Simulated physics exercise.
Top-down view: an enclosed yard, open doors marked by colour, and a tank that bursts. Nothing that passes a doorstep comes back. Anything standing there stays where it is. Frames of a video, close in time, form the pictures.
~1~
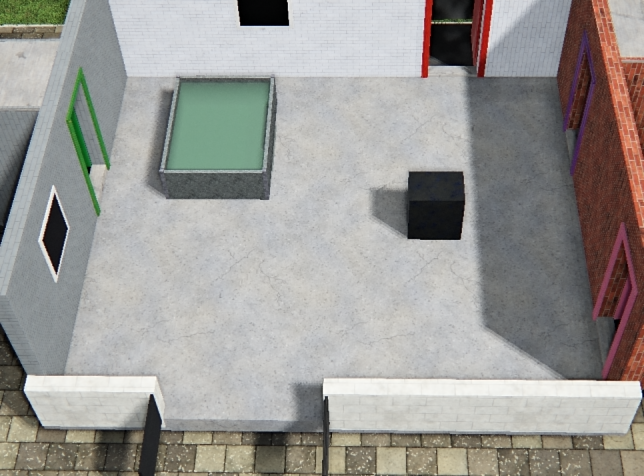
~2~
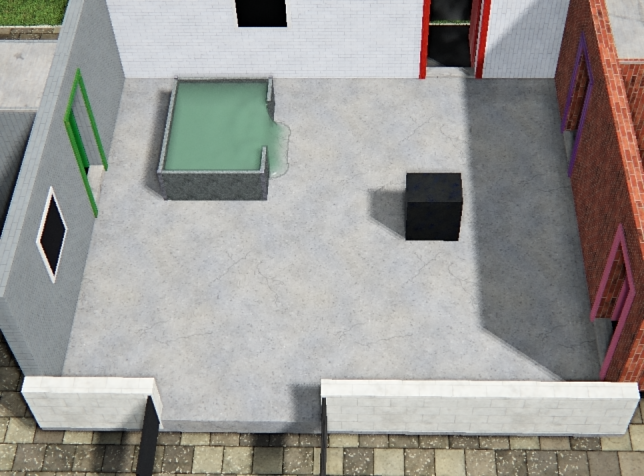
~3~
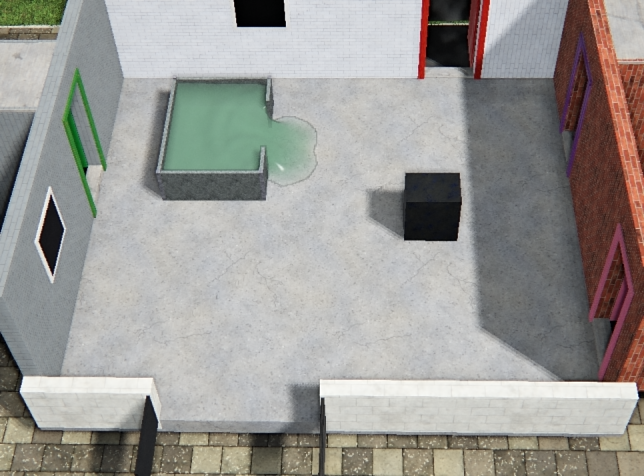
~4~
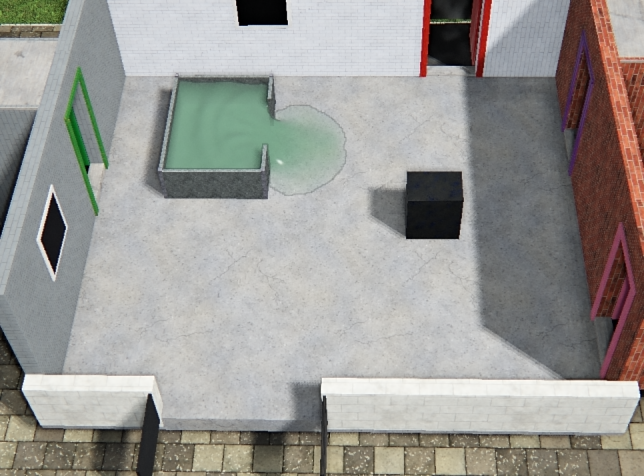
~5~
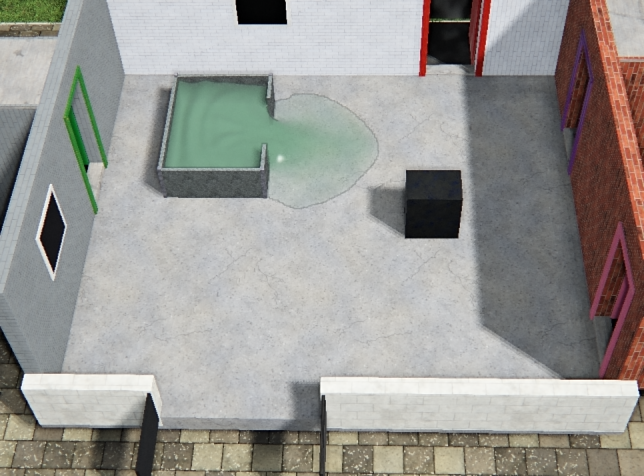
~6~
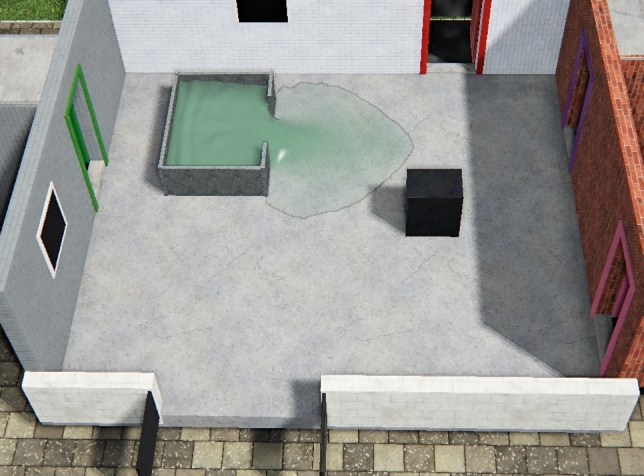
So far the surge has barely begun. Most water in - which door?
Purple door.
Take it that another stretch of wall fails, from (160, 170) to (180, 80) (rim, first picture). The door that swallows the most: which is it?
Greatest inflow: The green one.
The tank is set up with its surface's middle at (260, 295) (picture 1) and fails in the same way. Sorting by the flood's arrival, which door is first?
The door marked pink.
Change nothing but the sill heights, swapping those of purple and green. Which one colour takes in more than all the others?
The red one.
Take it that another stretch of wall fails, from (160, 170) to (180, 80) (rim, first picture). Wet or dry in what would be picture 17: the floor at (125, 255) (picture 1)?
I'd say it's swamped there.
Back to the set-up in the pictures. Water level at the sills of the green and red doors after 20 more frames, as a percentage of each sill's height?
First around 0 percent, second around 150 percent.
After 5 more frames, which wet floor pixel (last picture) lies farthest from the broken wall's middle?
I'd say at around (528, 135).
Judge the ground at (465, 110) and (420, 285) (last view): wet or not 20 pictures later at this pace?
In the order asked, the first is swamped and the second is swamped.
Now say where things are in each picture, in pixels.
The tank at (220, 125) is whole and still, in the first picture.
The front is at (278, 126), out from the gap at (267, 143), in the second picture.
The front is at (311, 131), out from the gap at (266, 144), in the third picture.
The front is at (340, 134), out from the gap at (268, 142), in the fourth picture.
Water pours out at (267, 141) and has run to (374, 144), in the fifth picture.
The front is at (406, 139), out from the gap at (267, 138), in the sixth picture.
A moment on, water covers 25 % of the floor; red door not reached, purple door not reached, pink door not reached, green door not reached.
Next, water covers 35 % of the floor; red door a trickle in, purple door a trickle in, pink door not reached, green door not reached.
Then, water covers 45 % of the floor; red door some in, purple door some in, pink door wet at the sill, nothing in, green door not reached.
Later, water covers 55 % of the floor; red door some in, purple door a lot in, pink door wet at the sill, nothing in, green door not reached.
In the end, water covers 65 % of the floor; red door some in, purple door a lot in, pink door wet at the sill, nothing in, green door not reached; the purple door has let in the most.
